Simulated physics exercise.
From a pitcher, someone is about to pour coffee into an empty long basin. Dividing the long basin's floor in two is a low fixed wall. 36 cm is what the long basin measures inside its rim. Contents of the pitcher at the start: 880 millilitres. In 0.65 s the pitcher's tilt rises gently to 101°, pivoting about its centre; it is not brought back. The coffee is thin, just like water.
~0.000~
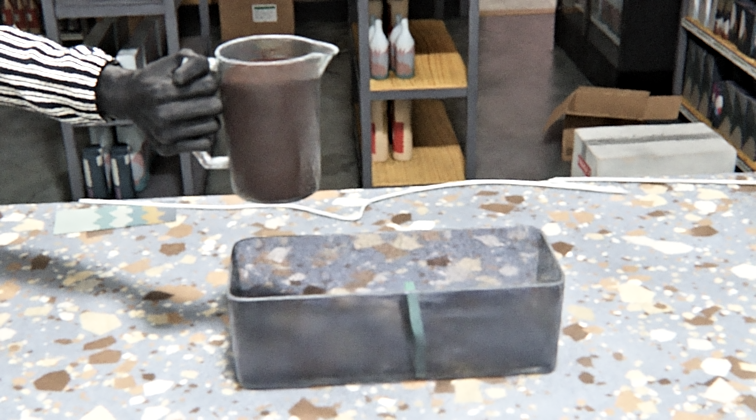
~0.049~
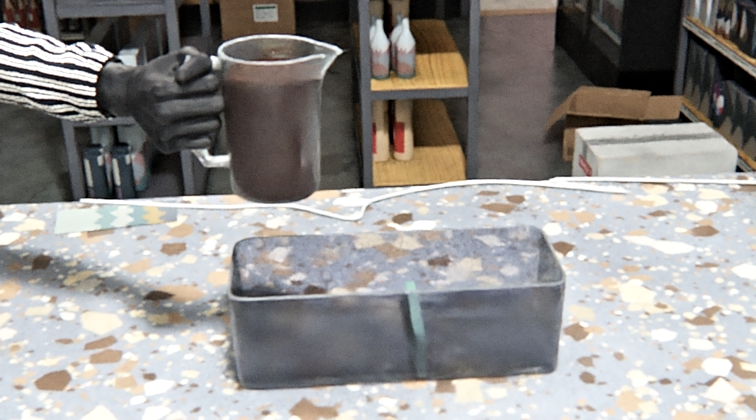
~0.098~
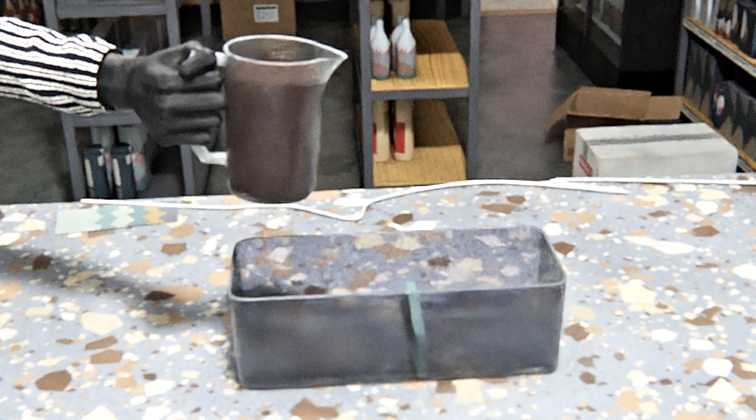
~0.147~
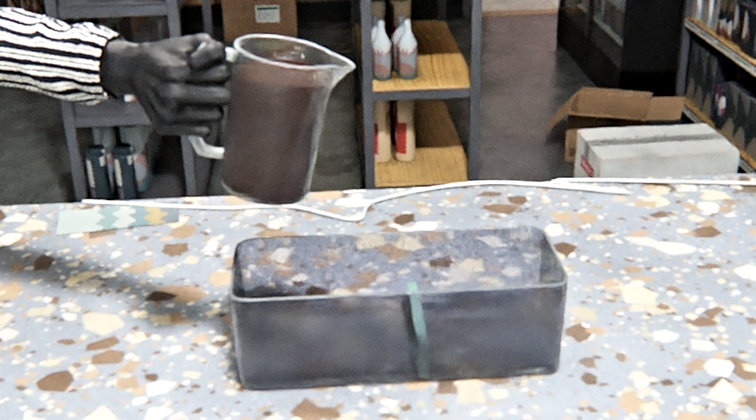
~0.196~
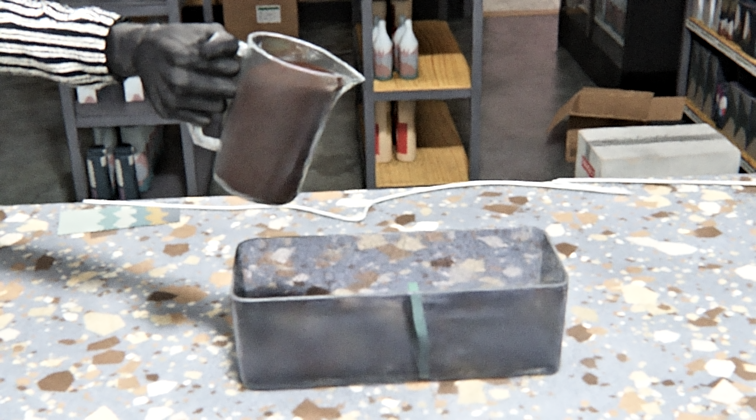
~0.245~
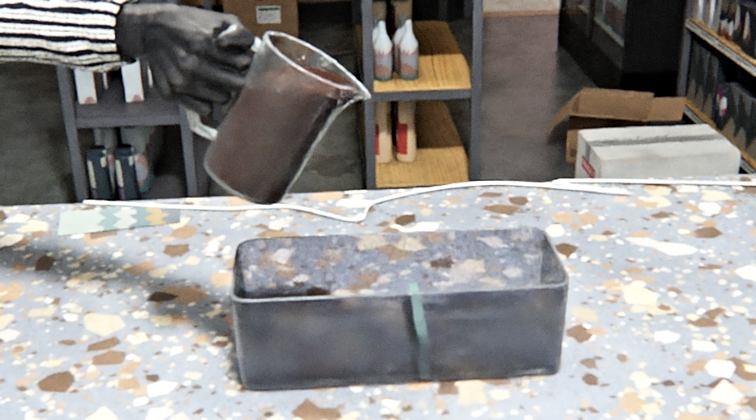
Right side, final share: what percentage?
75 per cent.
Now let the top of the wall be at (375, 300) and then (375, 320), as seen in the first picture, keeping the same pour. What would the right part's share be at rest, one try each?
I'd put it at about 95 per cent for the first and about 90 per cent for the second.
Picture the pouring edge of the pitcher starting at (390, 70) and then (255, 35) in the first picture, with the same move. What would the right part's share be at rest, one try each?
95 in a hundred, followed by 5 in a hundred.
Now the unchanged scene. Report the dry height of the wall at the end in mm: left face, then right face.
Looks like roughly 40 mm on the left and roughly 14 mm on the right.
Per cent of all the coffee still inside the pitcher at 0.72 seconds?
About 30 % is still there.
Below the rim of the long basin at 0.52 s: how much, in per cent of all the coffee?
Estimate - around 8 in a hundred parts.
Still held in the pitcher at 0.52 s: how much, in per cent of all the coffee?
At that time about 70 in a hundred parts are still held.
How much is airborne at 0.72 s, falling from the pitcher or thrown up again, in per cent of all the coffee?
22 per cent, roughly.
Then, 0.52 s in, the tilt is 91° and 70 per cent is still to pour, 0 is left of the wall and 8 right of it.
Then, 0.72 s in, the tilt is 101° and 29 per cent is still to pour, 9 is left of the wall and 39 right of it.
Then, 0.92 s in, the tilt is 101° and 8 per cent is still to pour, 13 is left of the wall and 72 right of it.
Then, 1.15 s in, the tilt is 101° and 1 per cent is still to pour, 19 is left of the wall and 77 right of it.
Finally, 23 per cent lies left of the wall, 75 right of it and 1 outside.
